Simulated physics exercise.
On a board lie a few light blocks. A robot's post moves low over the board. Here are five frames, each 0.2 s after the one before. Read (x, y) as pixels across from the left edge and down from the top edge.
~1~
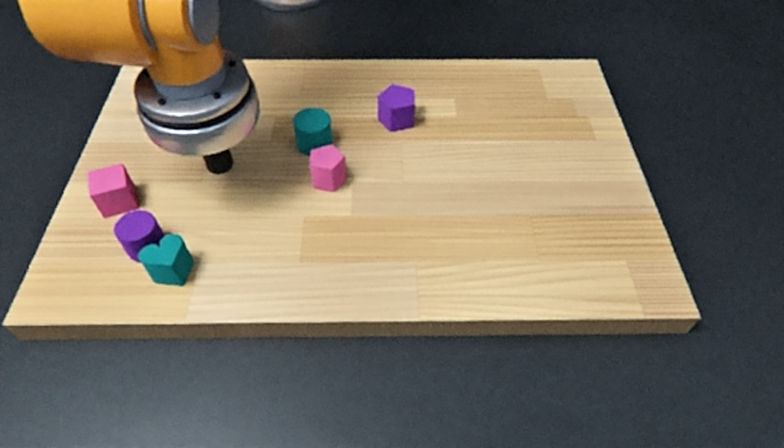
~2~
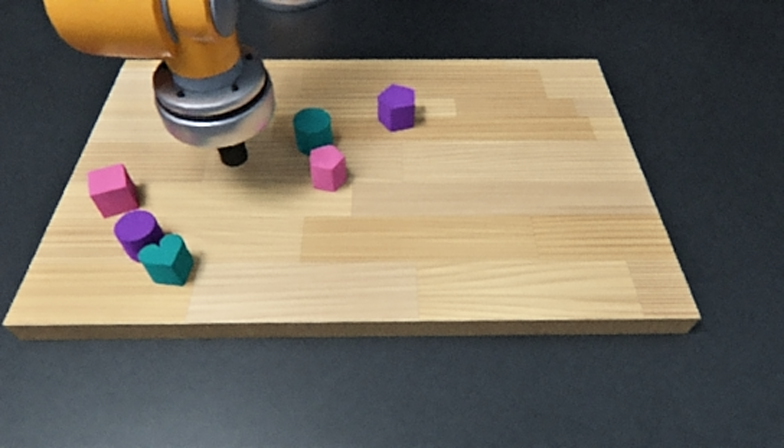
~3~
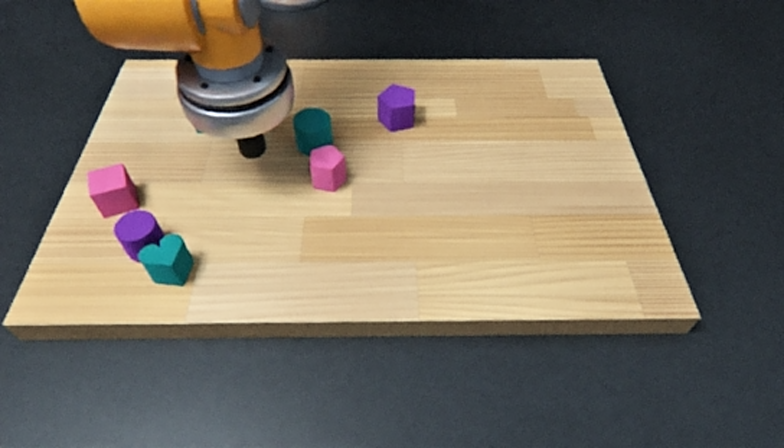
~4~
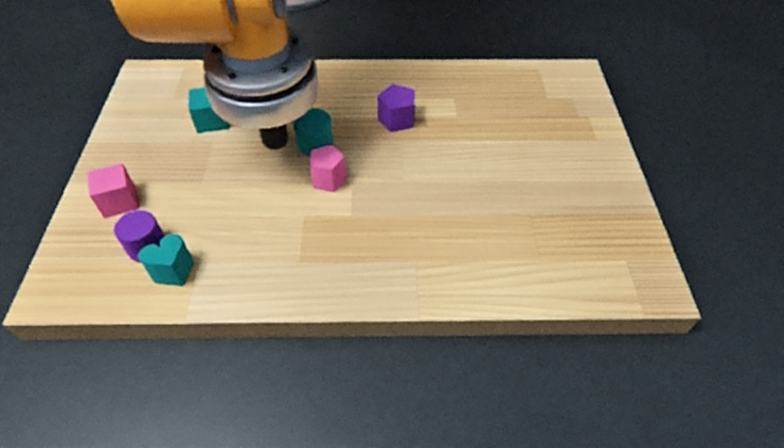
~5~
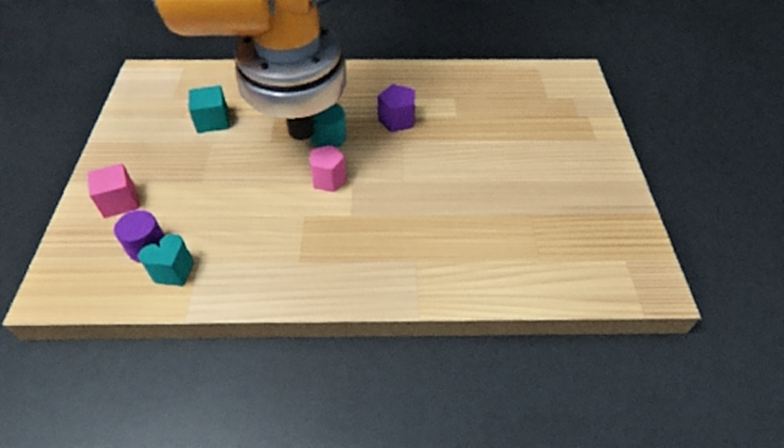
Robot arm moving right low over a wooden board of small coloured blocks, nudging a turquoise round block slightly to the right.
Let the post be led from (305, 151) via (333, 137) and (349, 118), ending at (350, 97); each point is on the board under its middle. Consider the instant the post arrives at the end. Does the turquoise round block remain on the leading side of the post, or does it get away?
I expect it to be beside or behind the post.
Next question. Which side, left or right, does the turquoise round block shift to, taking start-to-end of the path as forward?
Goes right.
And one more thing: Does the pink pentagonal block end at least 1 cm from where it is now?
Going by the path, no.
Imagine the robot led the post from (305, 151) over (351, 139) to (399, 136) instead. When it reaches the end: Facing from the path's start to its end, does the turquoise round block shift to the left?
Yes.
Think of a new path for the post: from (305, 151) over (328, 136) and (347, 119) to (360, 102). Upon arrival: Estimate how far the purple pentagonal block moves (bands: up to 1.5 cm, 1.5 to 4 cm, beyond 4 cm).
The answer here is from 1.5 to 4 cm.
What follows on the original path. One third of the way, post at (331, 119); turquoise round block at (353, 98).
Two thirds of the way, post at (348, 99); turquoise round block at (371, 81); purple pentagonal block at (404, 93), turned 25° clockwise.
At the end, post at (349, 79); pink pentagonal block in place; turquoise round block at (378, 71); purple pentagonal block at (404, 93), turned 25° clockwise.
